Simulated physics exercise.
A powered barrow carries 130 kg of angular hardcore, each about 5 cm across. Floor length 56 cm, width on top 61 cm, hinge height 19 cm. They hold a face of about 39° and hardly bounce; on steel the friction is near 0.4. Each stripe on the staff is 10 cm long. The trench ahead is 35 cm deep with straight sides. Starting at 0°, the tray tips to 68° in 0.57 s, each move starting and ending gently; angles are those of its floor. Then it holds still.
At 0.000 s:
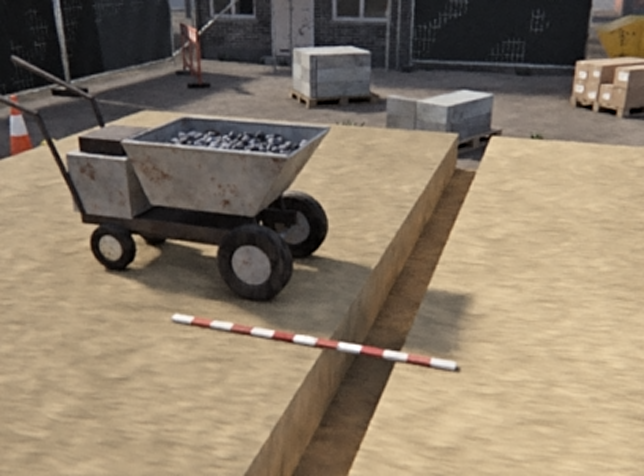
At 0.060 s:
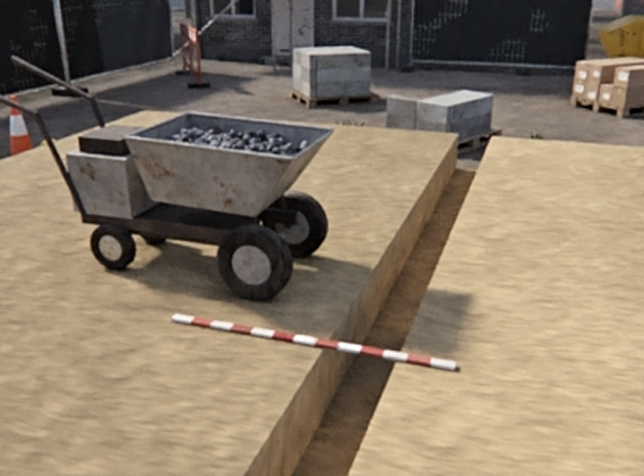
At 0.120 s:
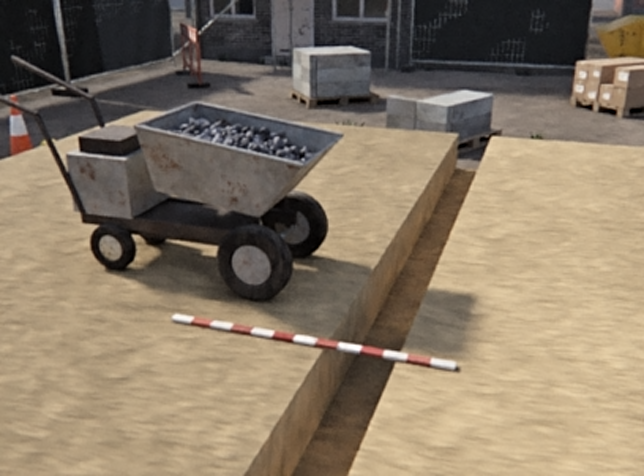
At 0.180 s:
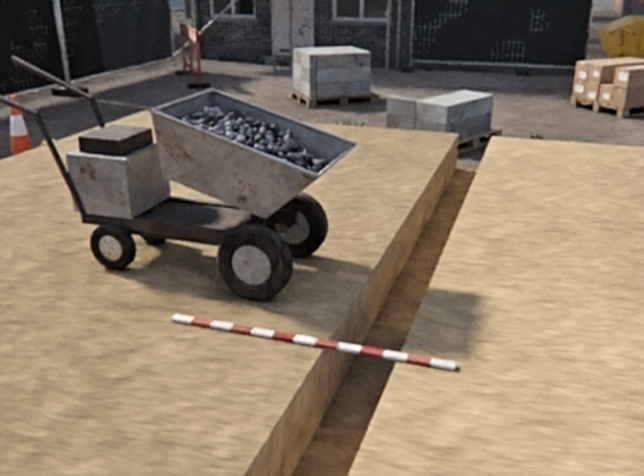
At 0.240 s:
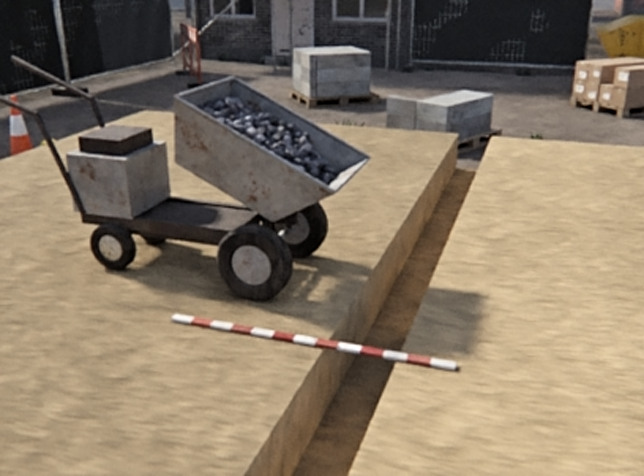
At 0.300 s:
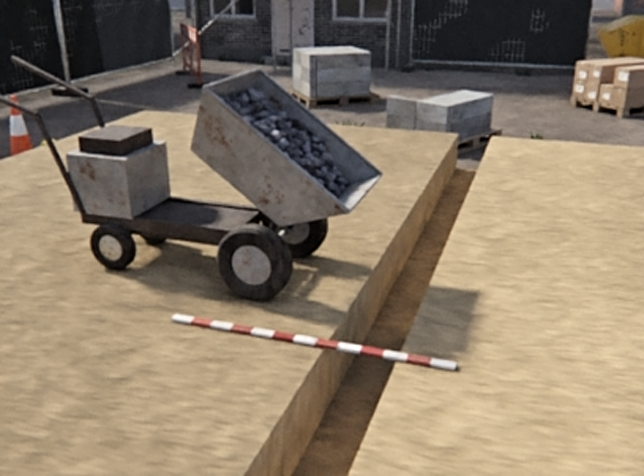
A grey tray of dark stones on a four-wheeled barrow tilting steadily forward to the right beside a narrow straight trench.
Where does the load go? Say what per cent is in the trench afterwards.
Roughly 31 per cent ends in the trench.
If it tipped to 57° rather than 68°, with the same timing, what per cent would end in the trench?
It would be near 15 per cent.
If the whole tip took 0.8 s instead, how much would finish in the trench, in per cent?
Then about 35 per cent.
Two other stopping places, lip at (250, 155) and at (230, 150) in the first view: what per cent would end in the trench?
First some 55, then 60 per cent.
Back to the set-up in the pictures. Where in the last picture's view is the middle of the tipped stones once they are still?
Near (440, 295).
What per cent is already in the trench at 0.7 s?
About 10 per cent by then.
After 0.4 s the floor is at 58°; 100 % in the tray; the foremost stones are at (362, 221).
After 0.7 s the floor is at 68°; 83 % in the tray, 11 % in the trench, 6 % past the trench; the foremost stones are at (443, 280).
After 1.0 s the floor is at 68°; 37 % in the tray, 22 % in the trench, 42 % past the trench; the foremost stones are at (596, 311).
After 3.0 s the floor is at 68°; 28 % in the tray, 31 % in the trench, 41 % past the trench; the foremost stones are past the picture's edge.
